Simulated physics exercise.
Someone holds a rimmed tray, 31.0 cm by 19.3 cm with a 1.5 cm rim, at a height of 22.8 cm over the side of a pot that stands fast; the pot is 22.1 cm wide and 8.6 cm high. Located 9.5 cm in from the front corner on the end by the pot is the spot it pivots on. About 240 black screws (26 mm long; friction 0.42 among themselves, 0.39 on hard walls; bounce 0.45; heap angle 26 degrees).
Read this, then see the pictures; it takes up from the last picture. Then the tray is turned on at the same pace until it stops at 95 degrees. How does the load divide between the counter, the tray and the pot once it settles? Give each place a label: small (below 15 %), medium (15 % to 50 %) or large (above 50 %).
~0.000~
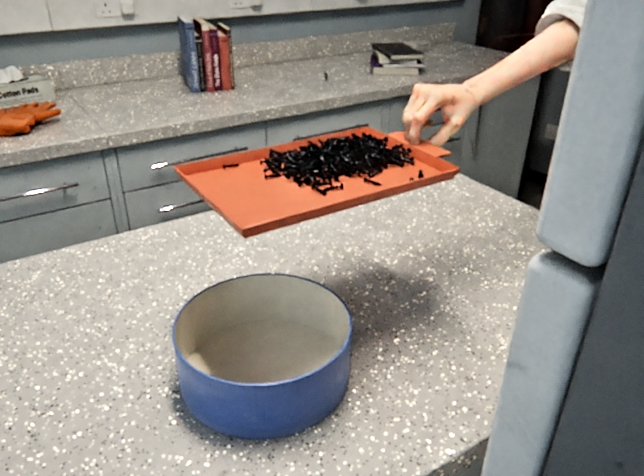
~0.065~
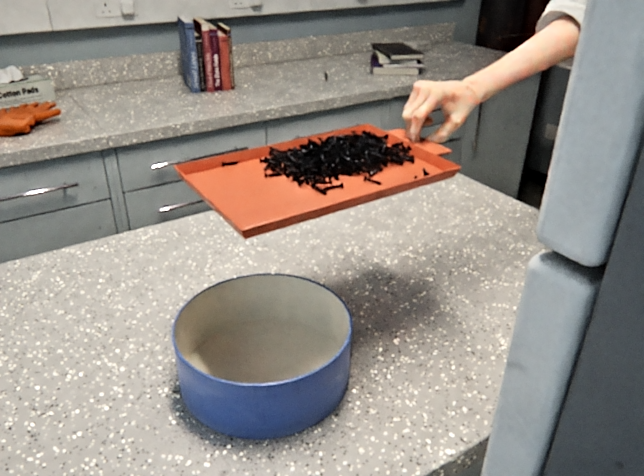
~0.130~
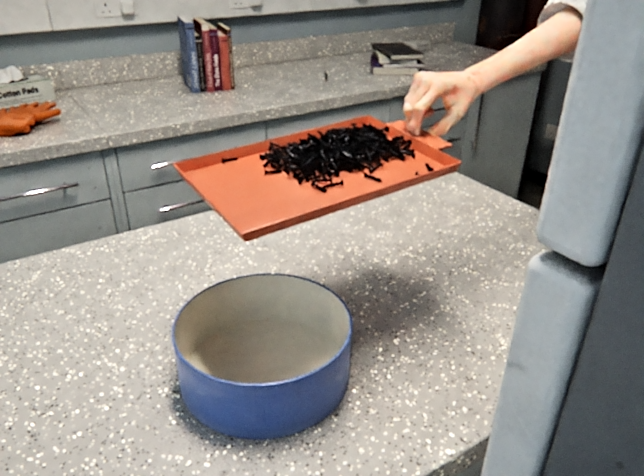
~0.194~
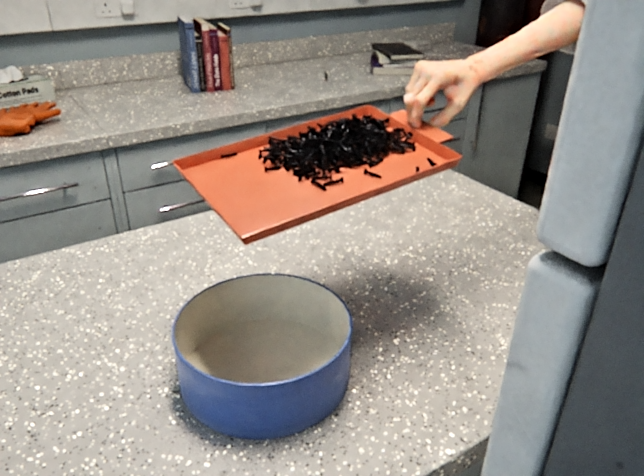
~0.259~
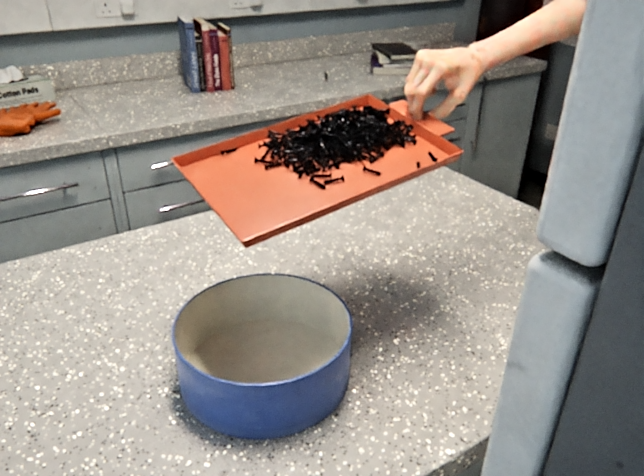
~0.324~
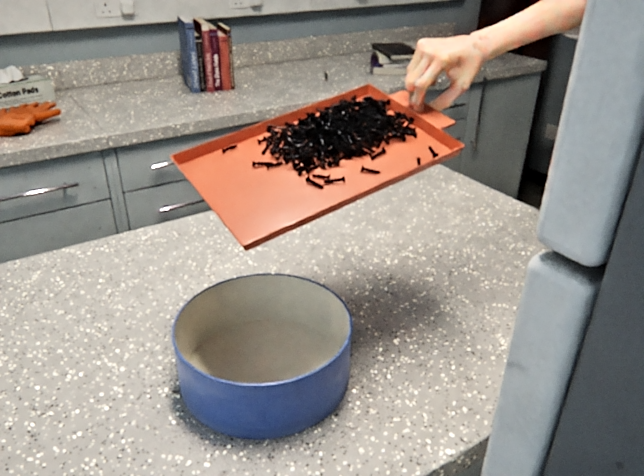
Shares by place: Counter small, tray small, pot large.
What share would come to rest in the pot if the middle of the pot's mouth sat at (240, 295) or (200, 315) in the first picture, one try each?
That gives roughly 45 per cent and then 65 per cent.
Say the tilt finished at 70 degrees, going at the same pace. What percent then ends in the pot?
In that case some 95 per cent.
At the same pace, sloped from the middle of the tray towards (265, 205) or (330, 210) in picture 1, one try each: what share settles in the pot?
65 and 75 %.
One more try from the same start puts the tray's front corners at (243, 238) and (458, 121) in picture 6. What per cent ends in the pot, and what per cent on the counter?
You'd end with pot at 70 and counter at 30.
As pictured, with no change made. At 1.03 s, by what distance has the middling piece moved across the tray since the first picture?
Displacement on the tray: Roughly 20 cm.
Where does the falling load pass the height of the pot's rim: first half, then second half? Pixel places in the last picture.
I'd mark about (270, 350) for the first half, then (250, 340) for the second.
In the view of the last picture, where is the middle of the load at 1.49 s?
Load centre, approx.: (257, 388) px.
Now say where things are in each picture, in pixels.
The first frame shows tray tilt 0 degrees, front corners at (244, 225) and (455, 167); middle of the pieces at (339, 159); pot at (263, 321).
The second frame shows tray tilt 1 degrees, front corners at (244, 227) and (455, 166); middle of the pieces at (339, 157).
The third frame shows tray tilt 4 degrees, front corners at (244, 230) and (456, 161), lowest corner left front; middle of the pieces at (339, 152).
The fourth frame shows tray tilt 7 degrees, front corners at (244, 233) and (457, 156), lowest corner left front; middle of the pieces at (339, 146).
The fifth frame shows tray tilt 11 degrees, front corners at (244, 237) and (458, 150), lowest corner left front; middle of the pieces at (339, 139).
The sixth frame shows tray tilt 14 degrees, front corners at (245, 241) and (459, 145), lowest corner left front; middle of the pieces at (339, 133); pot at (263, 321). Its pace works out near 55 degrees a second.
After 1.03 s, tilt 52 degrees; the tray holds 80 %, the pot 5 %.
After 1.49 s, tilt 77 degrees; the tray holds 5 %, the pot 85 %.
After 2.03 s, tilt 95 degrees; the tray holds 0 %, the pot 100 %.
By 2.4 s all is still; counter 0 %, tray 0 %, pot 100 %.
